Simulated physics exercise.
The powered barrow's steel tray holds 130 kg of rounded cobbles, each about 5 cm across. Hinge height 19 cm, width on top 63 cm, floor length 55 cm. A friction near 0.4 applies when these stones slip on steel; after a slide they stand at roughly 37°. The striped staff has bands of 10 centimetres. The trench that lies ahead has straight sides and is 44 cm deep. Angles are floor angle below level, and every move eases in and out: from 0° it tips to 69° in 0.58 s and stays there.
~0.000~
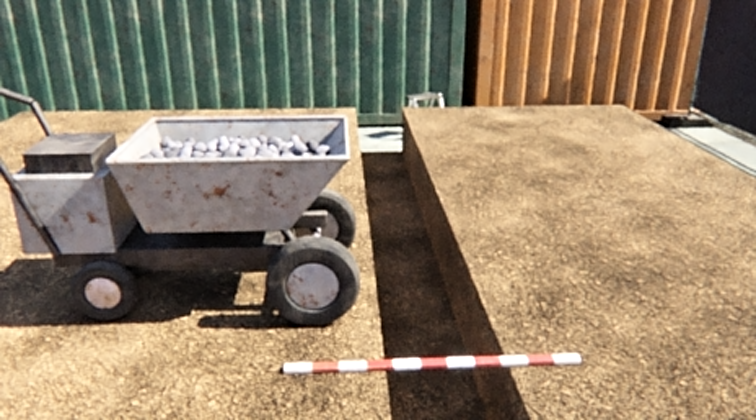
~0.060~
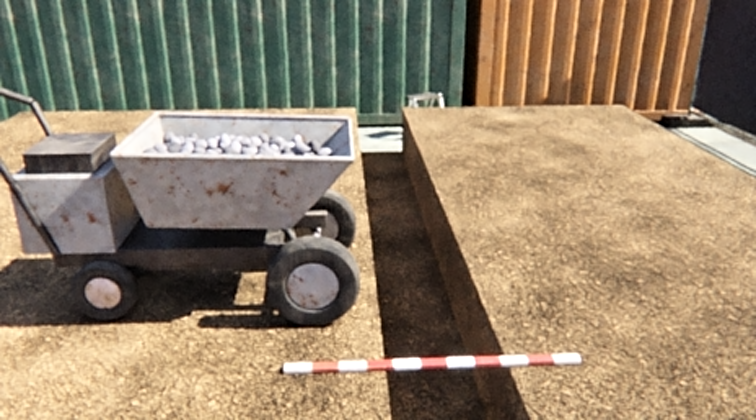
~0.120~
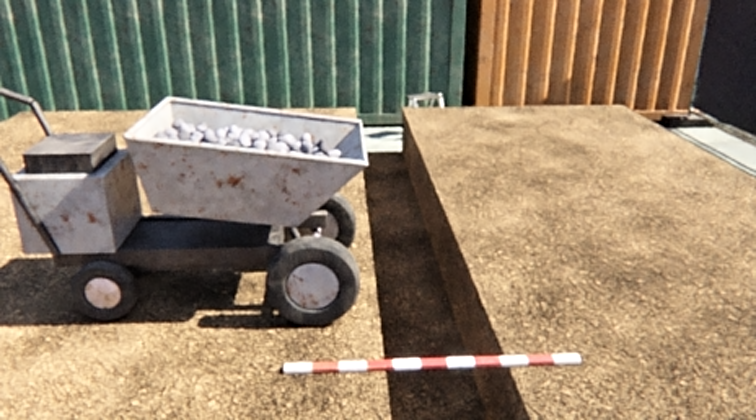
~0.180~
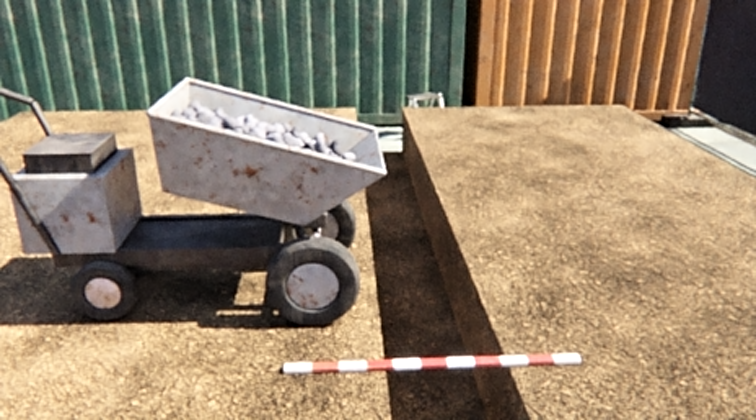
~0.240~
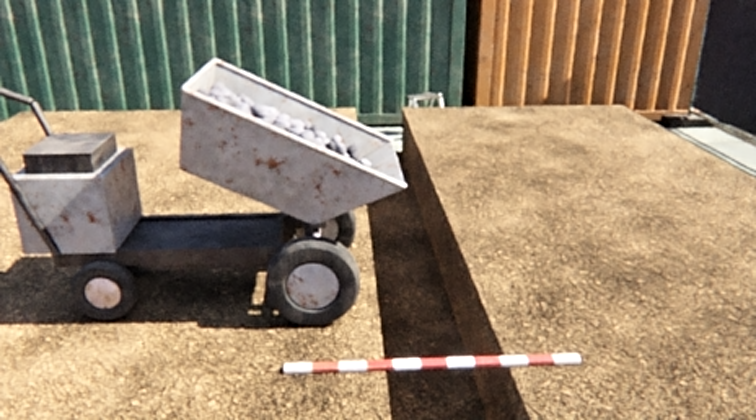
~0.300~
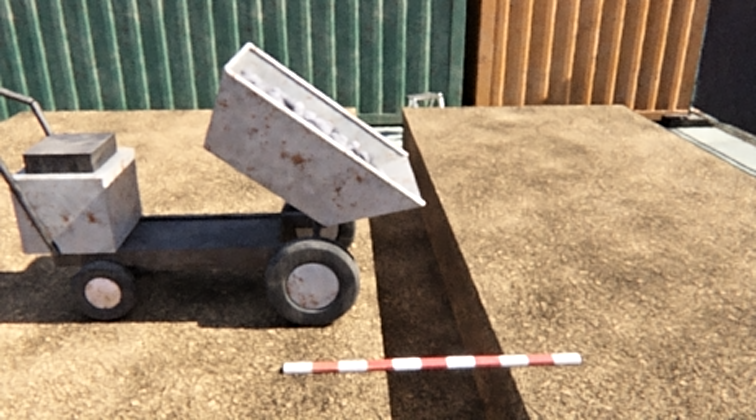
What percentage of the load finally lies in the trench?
About 34 per cent.
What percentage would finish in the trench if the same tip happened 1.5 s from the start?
In that case, around 55%.
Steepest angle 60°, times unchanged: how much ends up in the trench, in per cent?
Roughly 35 per cent would end in the trench.
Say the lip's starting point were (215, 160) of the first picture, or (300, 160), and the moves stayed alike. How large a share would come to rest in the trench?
About 90 per cent first, then about 70 per cent.
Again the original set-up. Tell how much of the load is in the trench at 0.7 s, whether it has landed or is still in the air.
About 10%.
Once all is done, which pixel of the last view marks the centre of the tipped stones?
I'd point somewhere around (517, 279).
After 0.4 s the floor is at 58°; 100 % in the tray; the foremost stones are at (411, 206).
After 0.7 s the floor is at 69°; 81 % in the tray, 9 % in the trench, 10 % past the trench; the foremost stones are at (518, 282).
After 1.0 s the floor is at 69°; 18 % in the tray, 16 % in the trench, 66 % past the trench; the foremost stones are at (688, 273).
After 3.0 s the floor is at 69°; 0 % in the tray, 34 % in the trench, 66 % past the trench; the foremost stones are past the picture's edge.
